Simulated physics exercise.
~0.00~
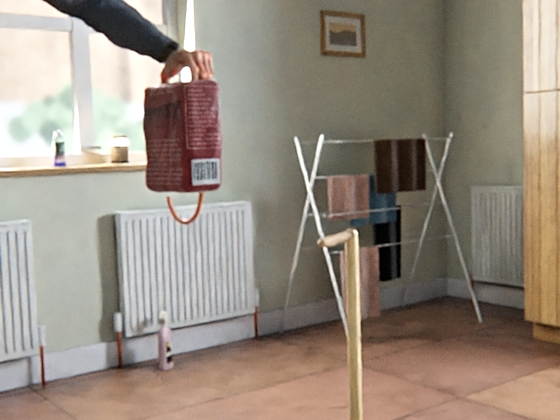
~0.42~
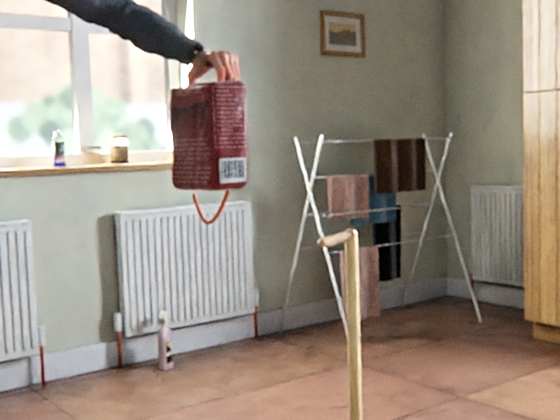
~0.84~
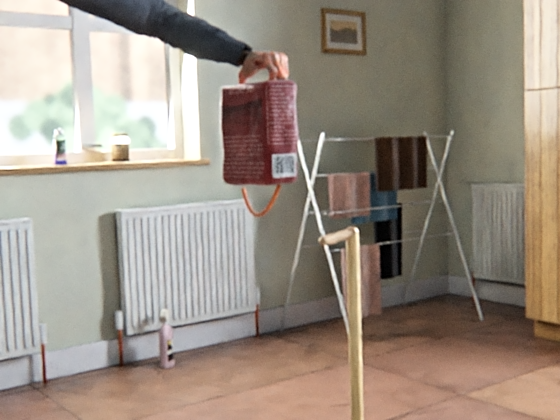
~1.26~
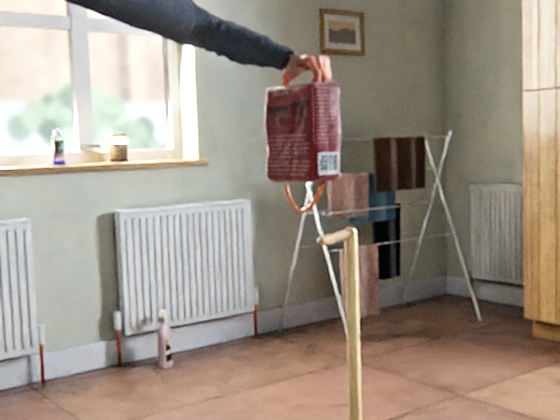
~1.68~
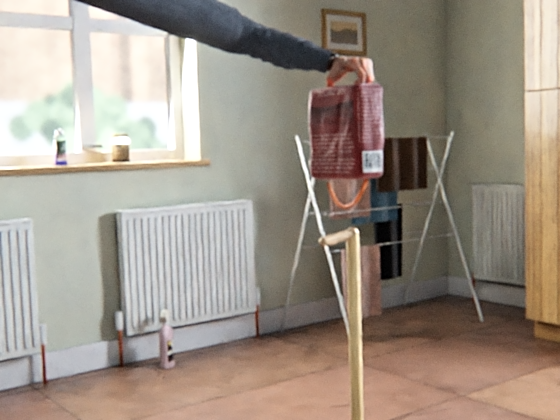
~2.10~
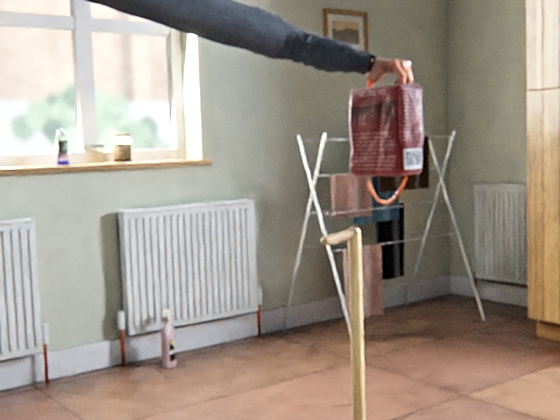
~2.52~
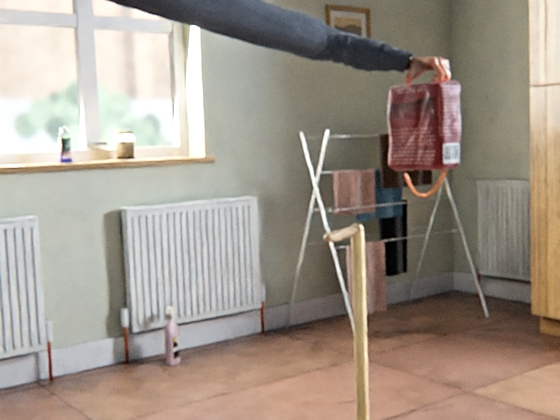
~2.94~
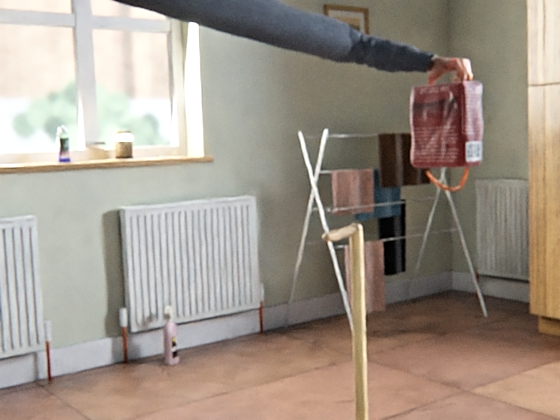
Red sack with an orange loop being carried rightward by an outstretched arm, passing above a short wooden post and continuing freely beyond it.
